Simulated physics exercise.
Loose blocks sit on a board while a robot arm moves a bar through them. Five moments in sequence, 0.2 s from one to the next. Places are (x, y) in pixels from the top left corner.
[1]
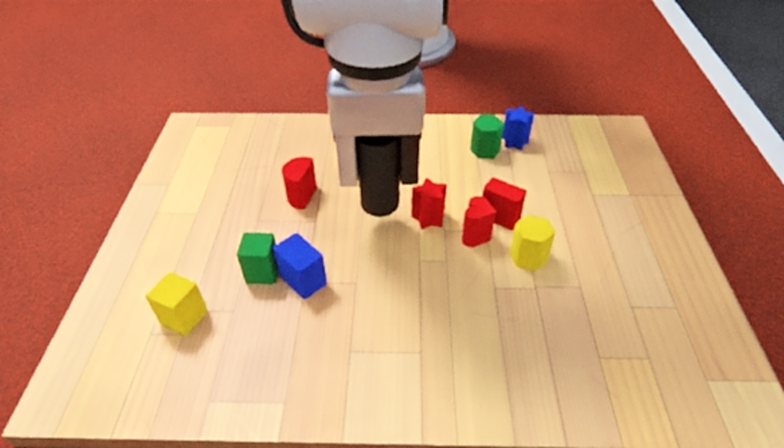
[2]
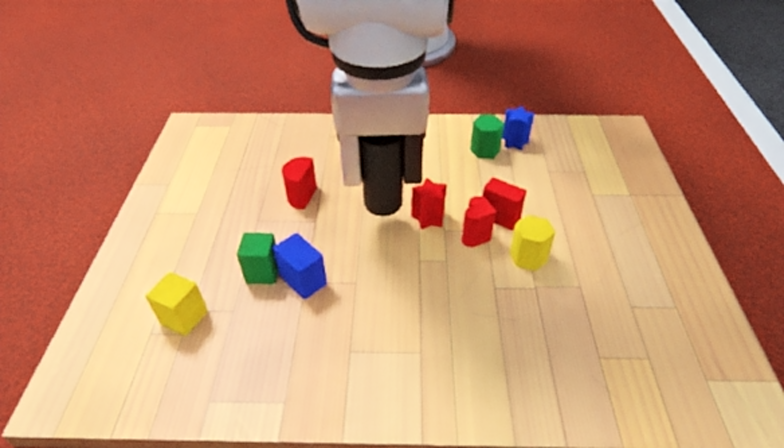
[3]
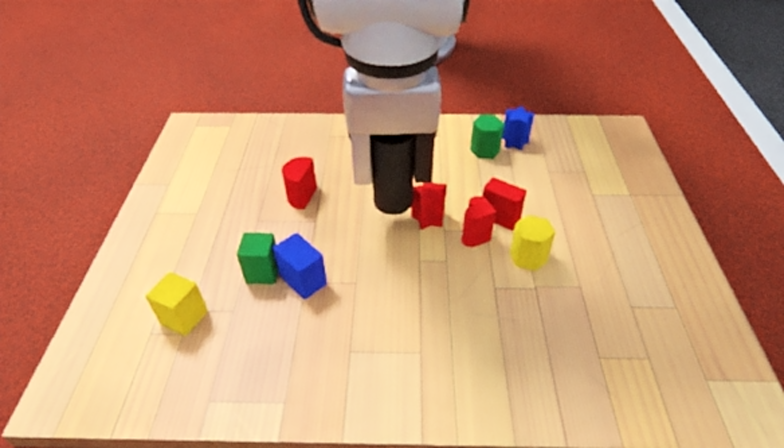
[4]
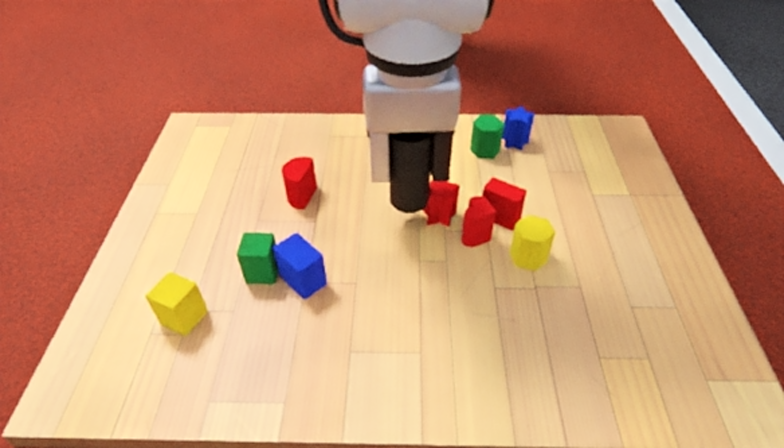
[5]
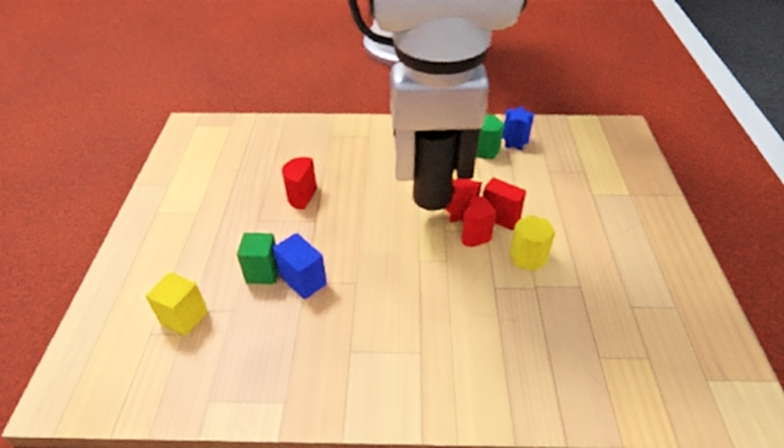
On a wooden board, a robot arm moves its black bar right, pushing a red star-shaped block closer to other red blocks.
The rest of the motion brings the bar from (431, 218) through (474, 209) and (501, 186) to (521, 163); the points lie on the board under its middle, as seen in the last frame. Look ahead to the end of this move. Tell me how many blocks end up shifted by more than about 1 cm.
I expect two blocks to move.
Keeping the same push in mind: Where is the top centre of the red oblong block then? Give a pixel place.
At roughly (535, 186).
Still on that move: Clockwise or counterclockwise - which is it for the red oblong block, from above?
Its spin: Clockwise.
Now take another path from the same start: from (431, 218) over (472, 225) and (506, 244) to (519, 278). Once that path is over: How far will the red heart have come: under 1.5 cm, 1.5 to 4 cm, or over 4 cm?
The best fit is over 4 cm.
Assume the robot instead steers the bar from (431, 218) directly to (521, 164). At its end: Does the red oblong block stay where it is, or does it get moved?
The red oblong block changes place.
On the path given first. One third of the way, bar (478, 190); red star-shaped block (507, 170), turned 15° anticlockwise; red oblong block (531, 186), turned 80° clockwise.
Two thirds of the way, bar (505, 167); red star-shaped block (537, 154); red oblong block (535, 186), turned 100° clockwise.
At the end, bar (525, 145); red star-shaped block (553, 147), turned 50° clockwise; red heart in place; red oblong block (535, 186), turned 100° clockwise.
